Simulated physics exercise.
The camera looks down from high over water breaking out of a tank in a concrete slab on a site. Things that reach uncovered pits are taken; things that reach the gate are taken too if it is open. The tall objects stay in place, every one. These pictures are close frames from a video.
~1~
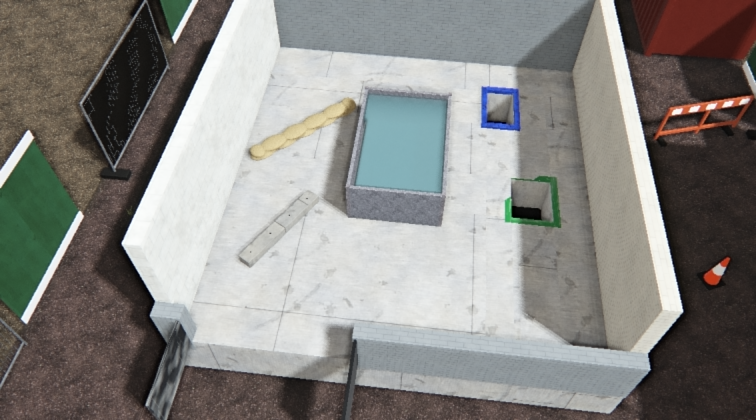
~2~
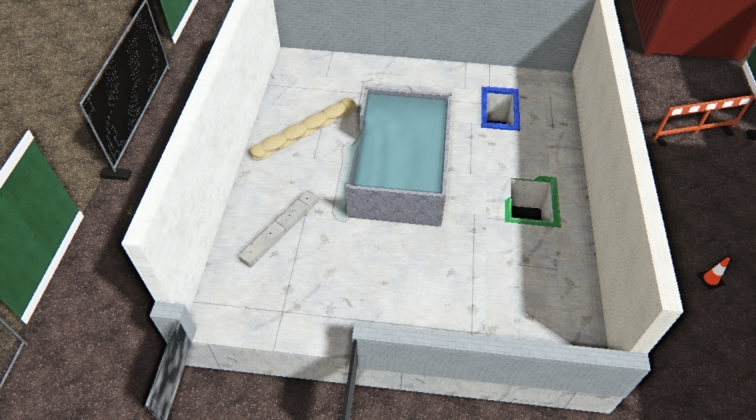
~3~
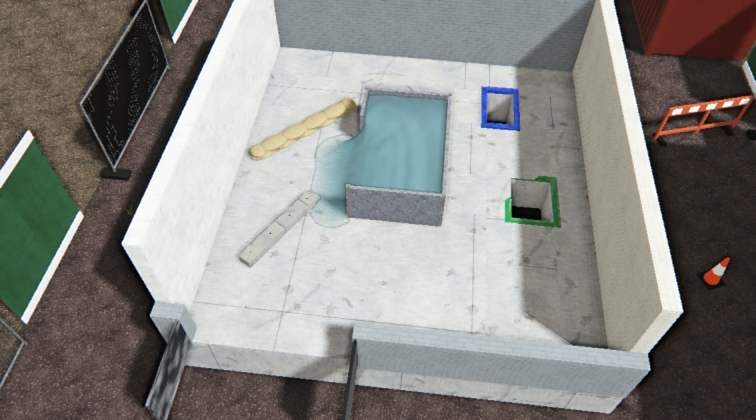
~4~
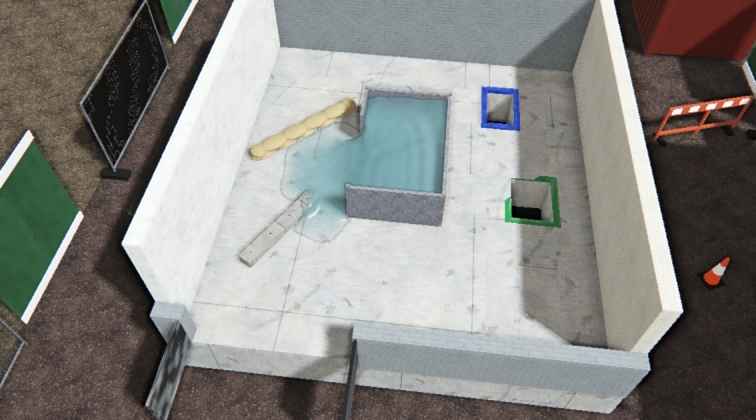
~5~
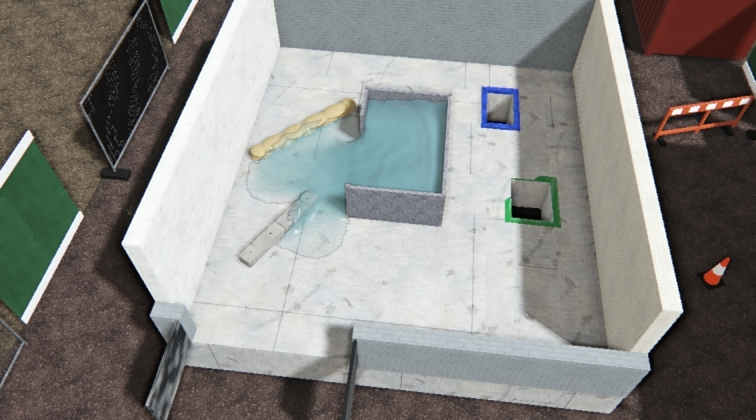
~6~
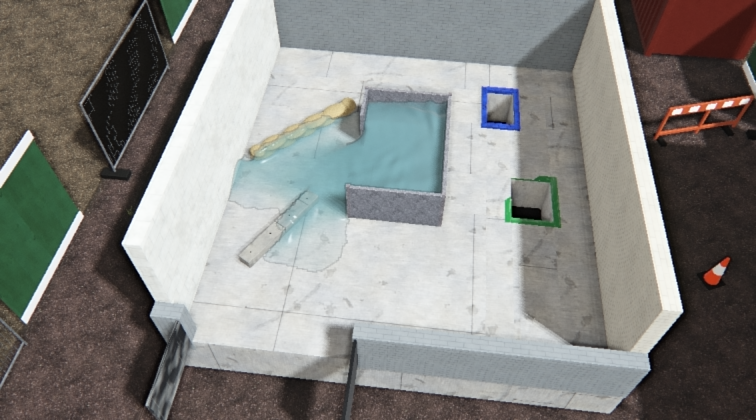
Water pouring from the left side of an open tank, spreading across a pale concrete slab around a yellowish barrier and grey block.
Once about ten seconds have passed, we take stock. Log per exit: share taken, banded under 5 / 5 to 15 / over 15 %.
One by one: The gate will receive a cut exceeding fifteen per cent, the blue pit will receive a cut falling short of five per cent, the green pit will receive a cut falling short of five per cent.
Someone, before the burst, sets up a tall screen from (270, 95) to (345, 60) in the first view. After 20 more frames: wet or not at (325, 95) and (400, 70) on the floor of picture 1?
Log, in order: Waterlogged / waterlogged.
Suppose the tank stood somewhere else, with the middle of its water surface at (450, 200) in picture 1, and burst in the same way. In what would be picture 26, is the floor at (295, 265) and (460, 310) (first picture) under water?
Swamped, untouched.
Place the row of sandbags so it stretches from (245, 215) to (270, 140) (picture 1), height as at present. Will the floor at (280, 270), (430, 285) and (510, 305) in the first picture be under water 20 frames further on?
Taking the points in order, the first is drenched, the second unwetted and the third unwetted.
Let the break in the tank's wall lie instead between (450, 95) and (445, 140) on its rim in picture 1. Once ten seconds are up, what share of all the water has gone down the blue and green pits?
The blue pit takes 20 per cent and the green pit 25 per cent.
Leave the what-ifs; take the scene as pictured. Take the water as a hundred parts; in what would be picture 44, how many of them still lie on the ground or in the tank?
Roughly 62 per cent.
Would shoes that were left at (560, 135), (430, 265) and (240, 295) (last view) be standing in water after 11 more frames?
Left dry; left dry; drenched.
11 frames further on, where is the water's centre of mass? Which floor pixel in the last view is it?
About (328, 185) in the last view.
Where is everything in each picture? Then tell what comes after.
In the first frame, still water in the open tank at (402, 141).
In the second frame, water pours out at (358, 168) and has run to (339, 217).
In the third frame, water pours out at (358, 171) and has run to (327, 224).
In the fourth frame, the front is at (296, 226), out from the gap at (358, 172).
In the fifth frame, the front is at (254, 165), out from the gap at (358, 172).
In the sixth frame, the front is at (230, 195), out from the gap at (358, 172).
A moment on, water covers 25 % of the floor; the gate 0 %, the blue pit 0 %, the green pit 0 %.
Next, water covers 30 % of the floor; the gate 5 %, the blue pit 0 %, the green pit 0 %.
Then, water covers 40 % of the floor; the gate 19 %, the blue pit 0 %, the green pit 0 %.
Later, water covers 50 % of the floor; the gate 37 %, the blue pit 0 %, the green pit 0 %.
In the end, water covers 65 % of the floor; the gate 50 %, the blue pit 1 %, the green pit 1 %.
